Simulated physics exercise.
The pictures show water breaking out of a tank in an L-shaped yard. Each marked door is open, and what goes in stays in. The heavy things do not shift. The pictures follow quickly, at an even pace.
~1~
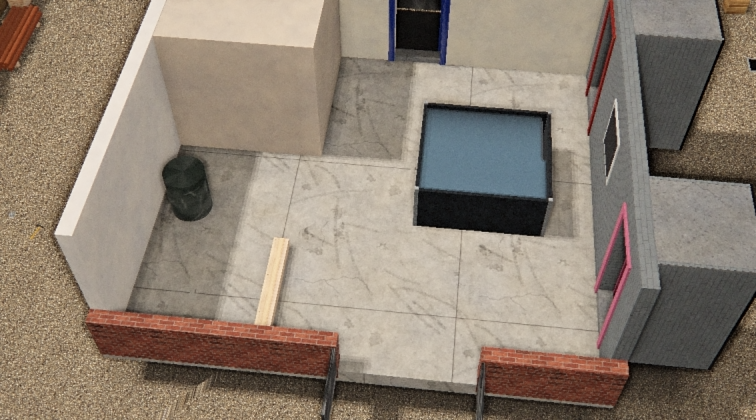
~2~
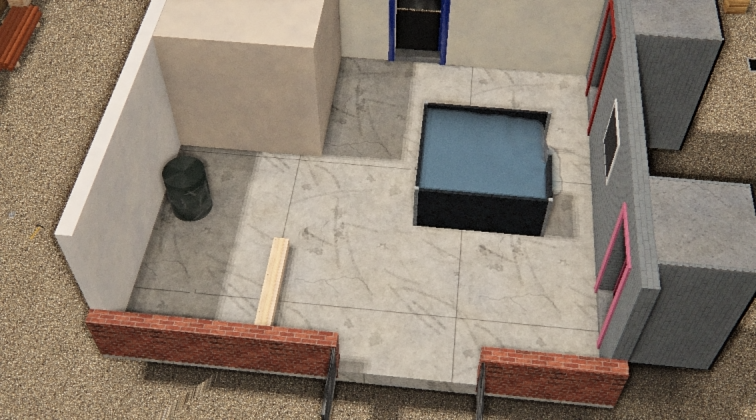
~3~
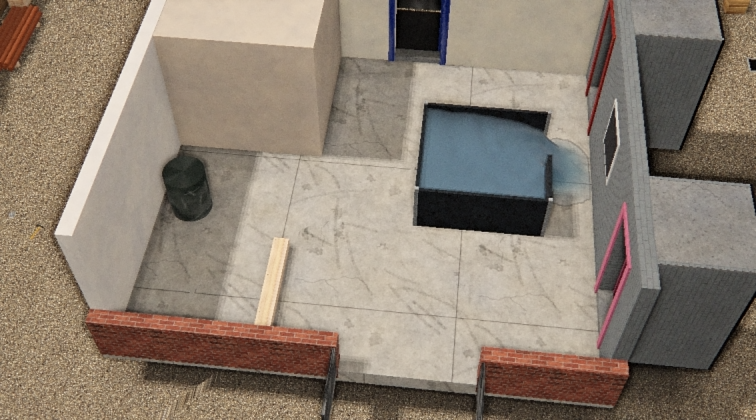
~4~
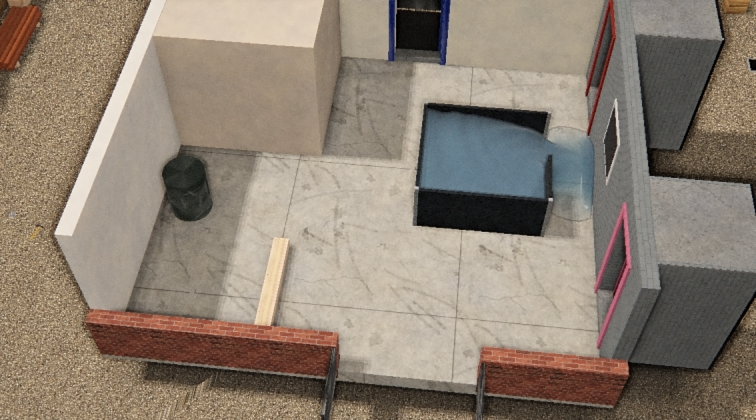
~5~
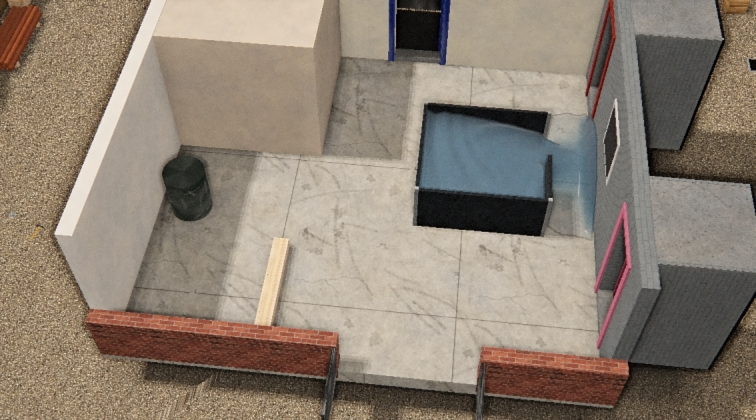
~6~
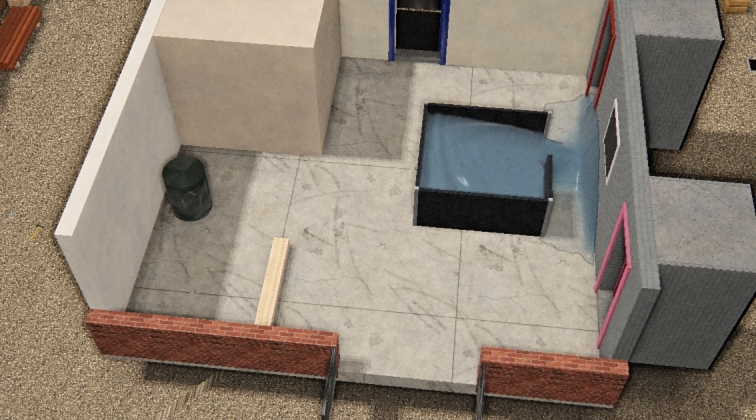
In a walled yard with a concrete floor, water in a dark tank began pouring out through a gap on its right side, spread across the floor to the grey wall, and ran along it.
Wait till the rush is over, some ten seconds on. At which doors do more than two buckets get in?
In the end: The pink door admits no more than that; the red door admits no more than that; the blue door admits no more than that.
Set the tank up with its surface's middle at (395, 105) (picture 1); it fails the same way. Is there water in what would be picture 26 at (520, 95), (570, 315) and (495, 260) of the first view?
As listed: Covered, awash, covered.
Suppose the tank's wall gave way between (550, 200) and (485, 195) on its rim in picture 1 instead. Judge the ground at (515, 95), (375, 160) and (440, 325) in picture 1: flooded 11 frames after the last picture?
One after the other: Free of water, free of water, flooded.
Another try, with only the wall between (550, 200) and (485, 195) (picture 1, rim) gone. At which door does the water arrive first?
The one in pink.
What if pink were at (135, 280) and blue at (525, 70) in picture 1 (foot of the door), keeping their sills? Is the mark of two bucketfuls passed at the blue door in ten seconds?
My reading: The blue one lets more in.
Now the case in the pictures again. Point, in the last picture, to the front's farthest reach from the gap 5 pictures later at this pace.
Near (597, 382).
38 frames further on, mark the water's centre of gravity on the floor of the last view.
Roughly at (451, 189).
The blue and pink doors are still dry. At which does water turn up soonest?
It is the one in pink.
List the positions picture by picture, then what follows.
In the first frame, still water in the water tank at (485, 153).
In the second frame, the front is at a hidden place, out from the gap at (542, 160).
In the third frame, water pours out at (542, 160) and has run to (582, 199).
In the fourth frame, the front is at (586, 136), out from the gap at (542, 161).
In the fifth frame, the front is at (585, 117), out from the gap at (542, 161).
In the sixth frame, water pours out at (542, 161) and has run to (584, 97).
A moment on, water covers 20 % of the floor; the pink door wet at the sill, nothing in, the red door under two buckets in, the blue door not reached.
Next, water covers 35 % of the floor; the pink door wet at the sill, nothing in, the red door under two buckets in, the blue door wet at the sill, nothing in.
Then, water covers 50 % of the floor; the pink door wet at the sill, nothing in, the red door under two buckets in, the blue door wet at the sill, nothing in.
Later, water covers 75 % of the floor; the pink door under two buckets in, the red door under two buckets in, the blue door wet at the sill, nothing in.
In the end, water covers 95 % of the floor; the pink door under two buckets in, the red door under two buckets in, the blue door under two buckets in.
